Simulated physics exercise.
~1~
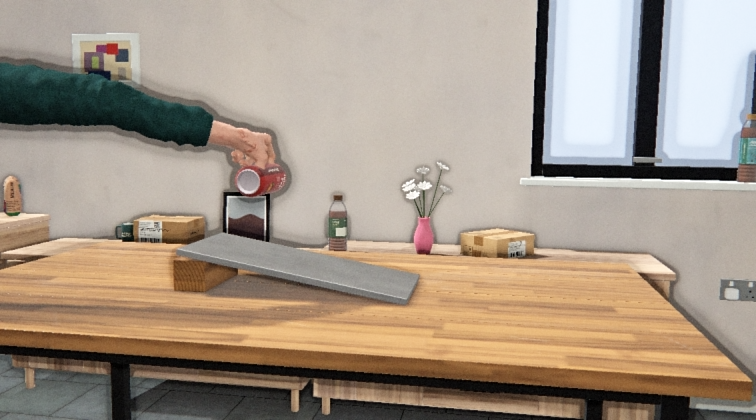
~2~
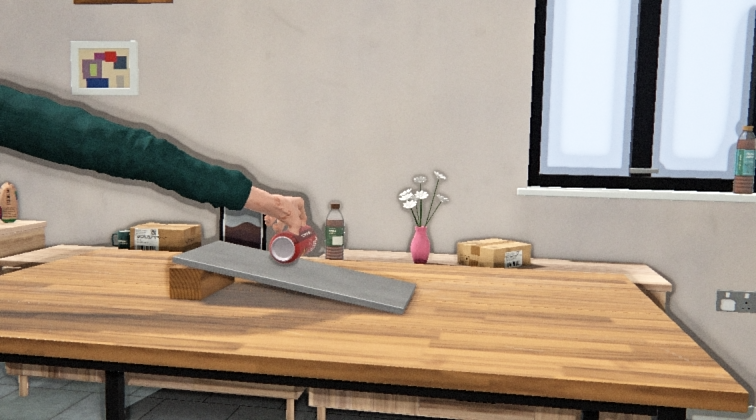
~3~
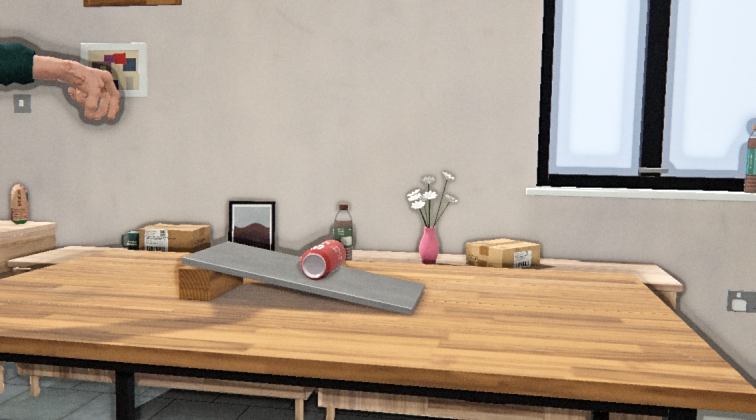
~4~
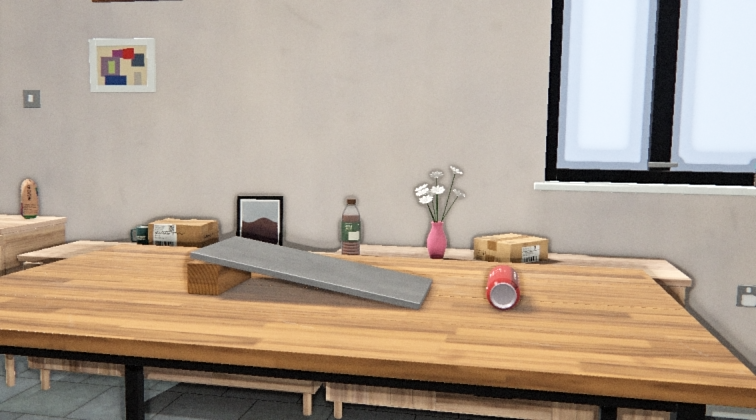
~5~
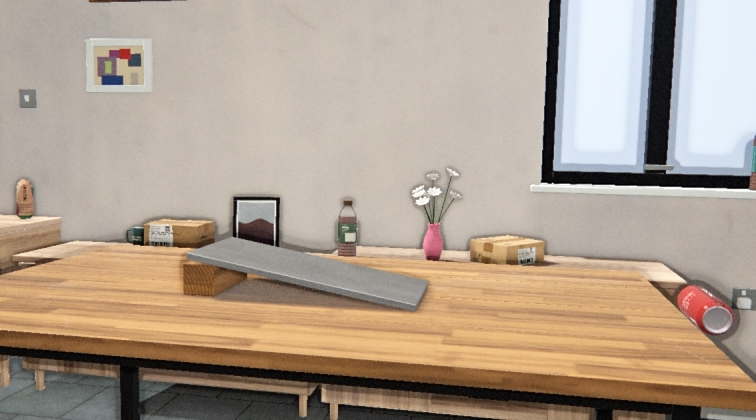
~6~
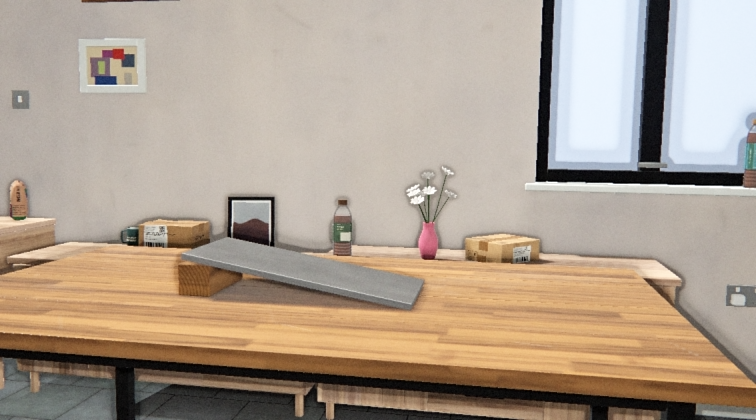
A red can, held on its side by a hand in a dark green sleeve, hovers above the raised left end of a grey board propped on a wooden block. The hand lowers the can onto the sloping board, then lets go and draws back to the left. The can rolls down the slope to the right, leaves the board and carries on across the wooden tabletop. It reaches the right end of the table, tilting at the edge, and then is gone from view. The board still rests on its block, with the tabletop beside it empty.
